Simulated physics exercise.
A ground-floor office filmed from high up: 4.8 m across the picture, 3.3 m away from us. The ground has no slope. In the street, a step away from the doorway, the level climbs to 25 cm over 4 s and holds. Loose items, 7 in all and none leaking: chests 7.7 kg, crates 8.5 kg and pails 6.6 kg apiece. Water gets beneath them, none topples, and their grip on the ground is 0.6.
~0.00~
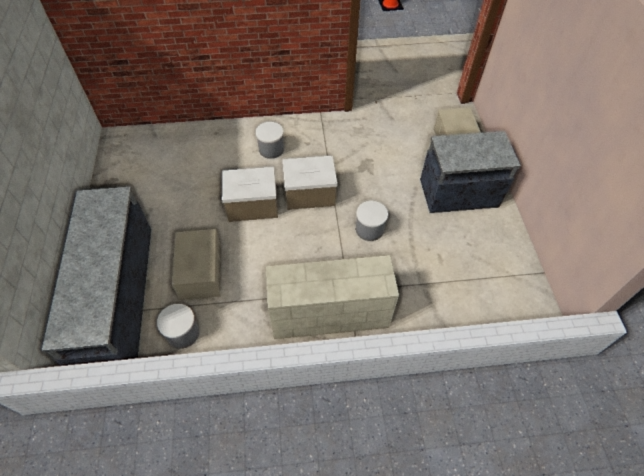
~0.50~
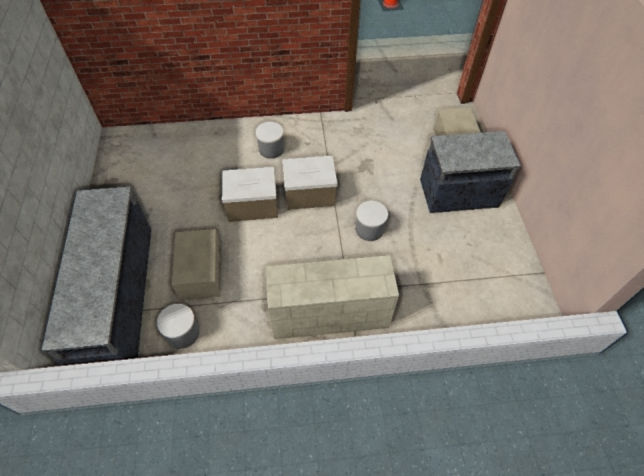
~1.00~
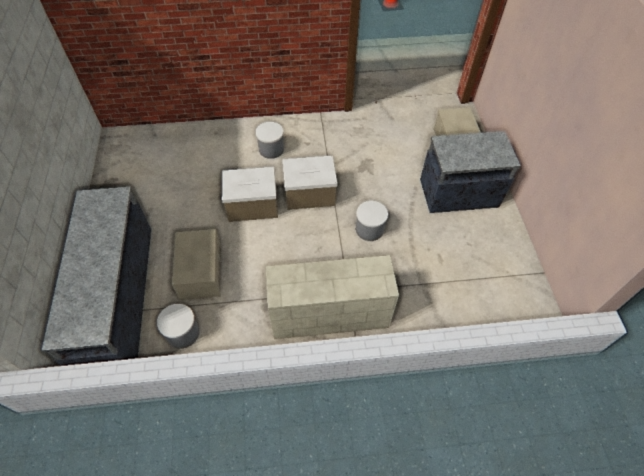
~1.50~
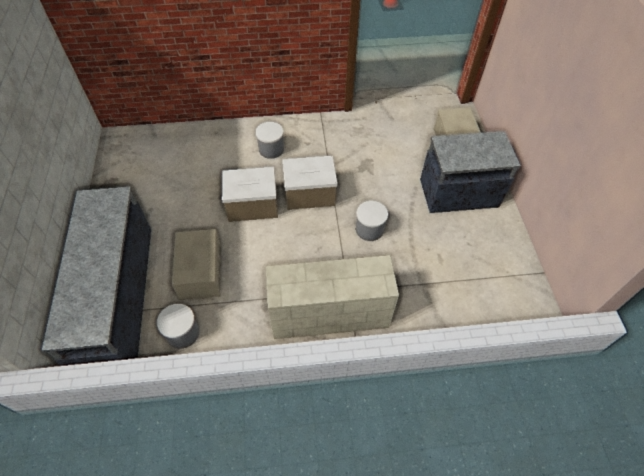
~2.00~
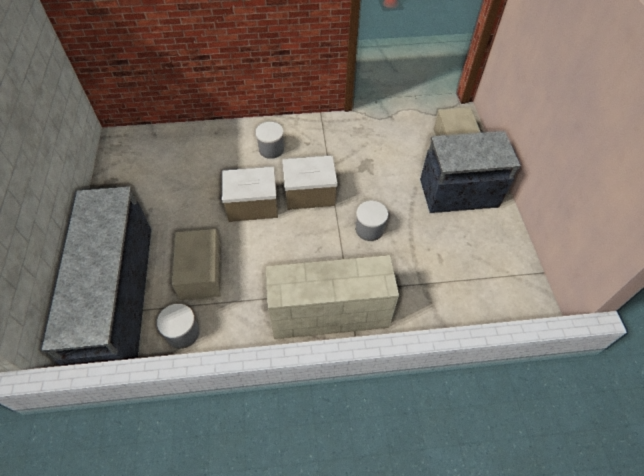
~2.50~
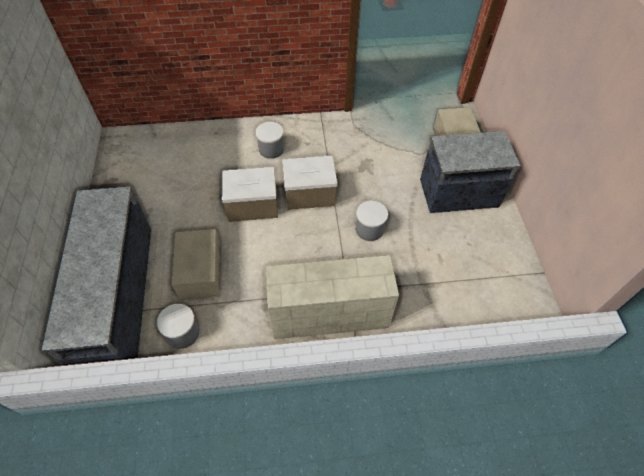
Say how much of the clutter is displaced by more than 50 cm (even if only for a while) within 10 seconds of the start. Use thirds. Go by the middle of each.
It is two thirds or above.
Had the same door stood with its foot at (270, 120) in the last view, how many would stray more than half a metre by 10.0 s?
In that case 6 of them.
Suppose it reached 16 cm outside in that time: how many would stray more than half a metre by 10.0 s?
Then 2.
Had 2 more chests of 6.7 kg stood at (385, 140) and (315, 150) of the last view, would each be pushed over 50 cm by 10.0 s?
In that order: Past it, less.
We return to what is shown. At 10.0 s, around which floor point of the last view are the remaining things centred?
Around (240, 198).
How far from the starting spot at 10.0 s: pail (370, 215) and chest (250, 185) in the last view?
In turn: 250 cm, 140 cm.
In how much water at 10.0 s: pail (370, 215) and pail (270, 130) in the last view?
Roughly 9 and 5 cm.
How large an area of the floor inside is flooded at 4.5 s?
About 6.0 m2.
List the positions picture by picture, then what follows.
In the first picture, a chest at (249, 183), on the bottom; a crate at (461, 126), on the bottom; water covers 0.0 m2; 0 of 7 have shifted.
In the second picture, a chest at (249, 183), on the bottom; a crate at (461, 126) rests on the ground; water covers 0.0 m2; 0 of 7 have shifted.
In the third picture, a chest at (249, 183), on the bottom; a crate at (461, 126), on the bottom; water covers 0.0 m2; 0 of 7 have shifted.
In the fourth picture, a chest at (249, 183), on the bottom; a crate at (461, 126) rests on the ground; 0.0 m2 under water; 0 of 7 have shifted.
In the fifth picture, a chest at (249, 183) rests on the ground; a crate at (461, 126) rests on the ground; 0.1 m2 under water; 0 of 7 have shifted.
In the sixth picture, a chest at (249, 183) rests on the ground; a crate at (461, 126) rests on the ground; 0.8 m2 under water; 0 of 7 have shifted.
After 3.5 s 0 of 7 are over 50 cm from their spots; 0 afloat.
After 4.5 s 0 of 7 are over 50 cm from their spots; 1 afloat.
After 7.0 s 3 of 7 are over 50 cm from their spots; 6 afloat.
After 10.0 s 5 of 7 are over 50 cm from their spots, and 5 have been at some point; 5 afloat.
